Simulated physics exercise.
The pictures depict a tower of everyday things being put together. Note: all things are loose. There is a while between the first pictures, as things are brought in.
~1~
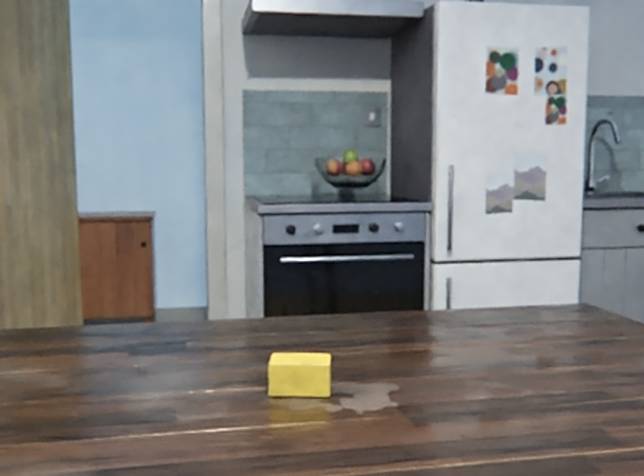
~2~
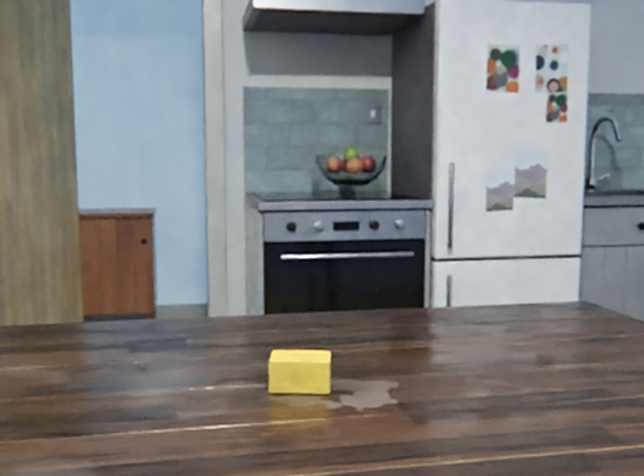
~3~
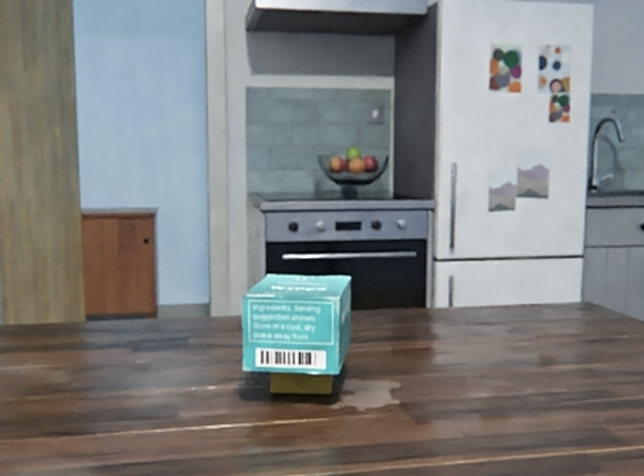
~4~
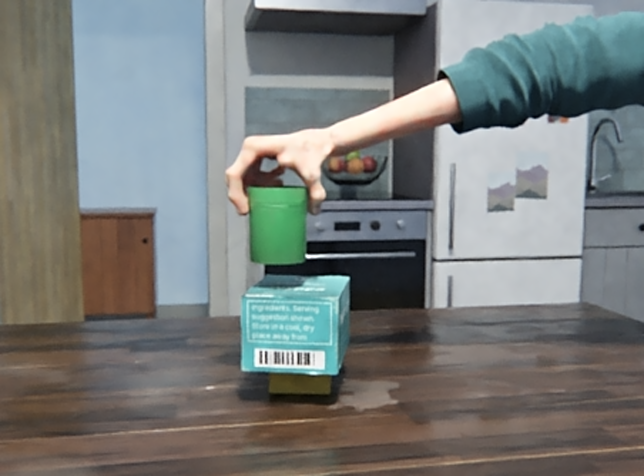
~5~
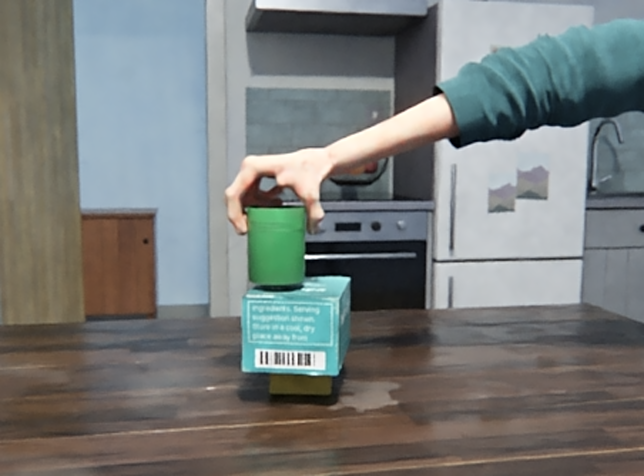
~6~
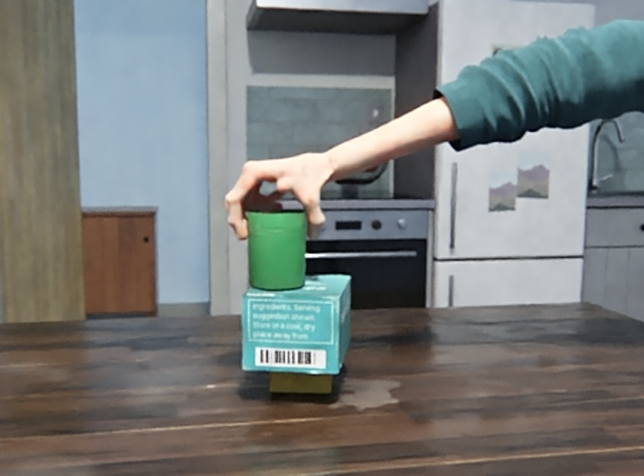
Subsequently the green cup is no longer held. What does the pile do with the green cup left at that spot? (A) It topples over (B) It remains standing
It remains standing (B).
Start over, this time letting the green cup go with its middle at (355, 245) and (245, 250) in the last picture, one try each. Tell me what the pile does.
So, in case one it falls over, and in case two it falls over.
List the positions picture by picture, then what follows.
In the first frame, the last thing is not in view yet.
In the second frame, the last thing is not in view yet.
In the third frame, the last thing is not in view yet; turquoise box (301, 321).
The fourth frame shows coming down; green cup (278, 224); turquoise box (299, 321).
The fifth frame shows coming down; green cup (277, 244); turquoise box (300, 321).
The sixth frame shows set down, still held; green cup (277, 248); turquoise box (300, 320).
Then, 0.90 s past the last view, nothing moves.
Then, 2.00 s past the last view, green cup resting near (276, 249).
Finally, all 3 still in place. Final places as the last picture's camera would see them, green cup near (276, 249). The pile keeps its balance.
